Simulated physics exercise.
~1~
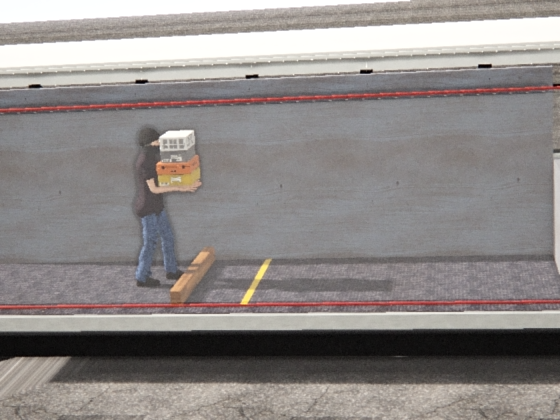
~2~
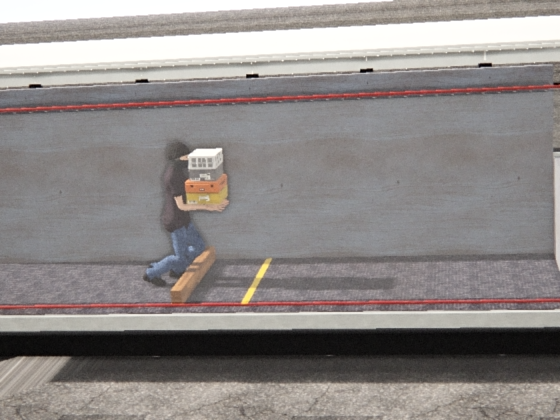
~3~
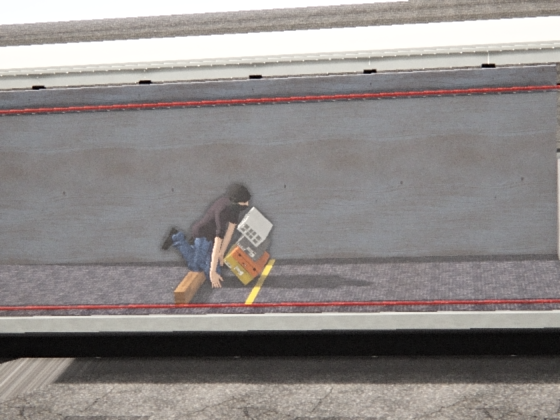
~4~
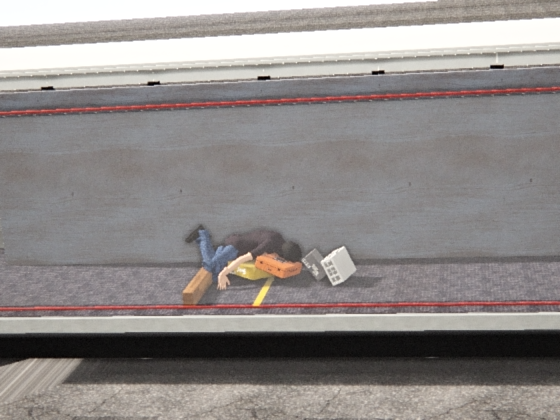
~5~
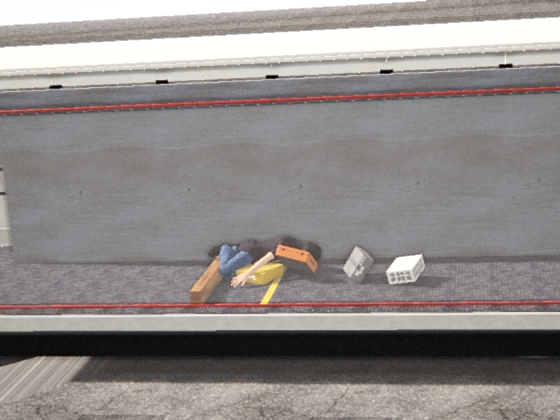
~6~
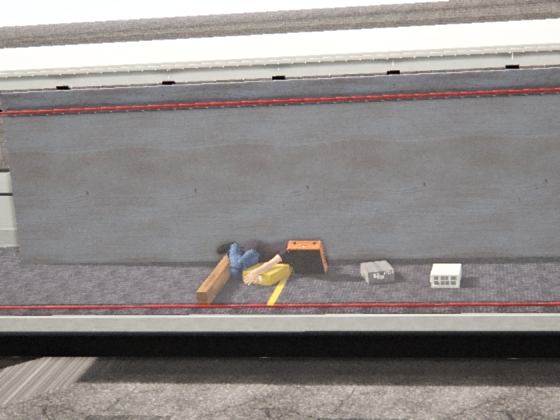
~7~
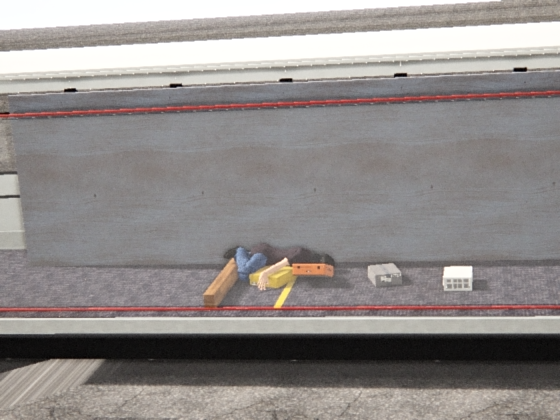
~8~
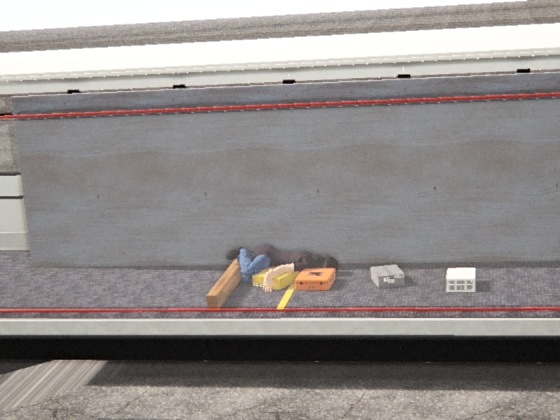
A person in a dark top and blue jeans carries a stack of boxes, white, grey, orange and yellow, toward a low wooden beam lying before a yellow line. The person's legs catch at the beam, and the body pitches forward to the right as the stack tilts. The person lands face down across the line while the boxes spill ahead. The white crate and grey parcel tumble farthest right, and the orange toolbox tips up near the head before dropping flat. At the end the person lies still, with the yellow parcel short of the line and the other three past it.
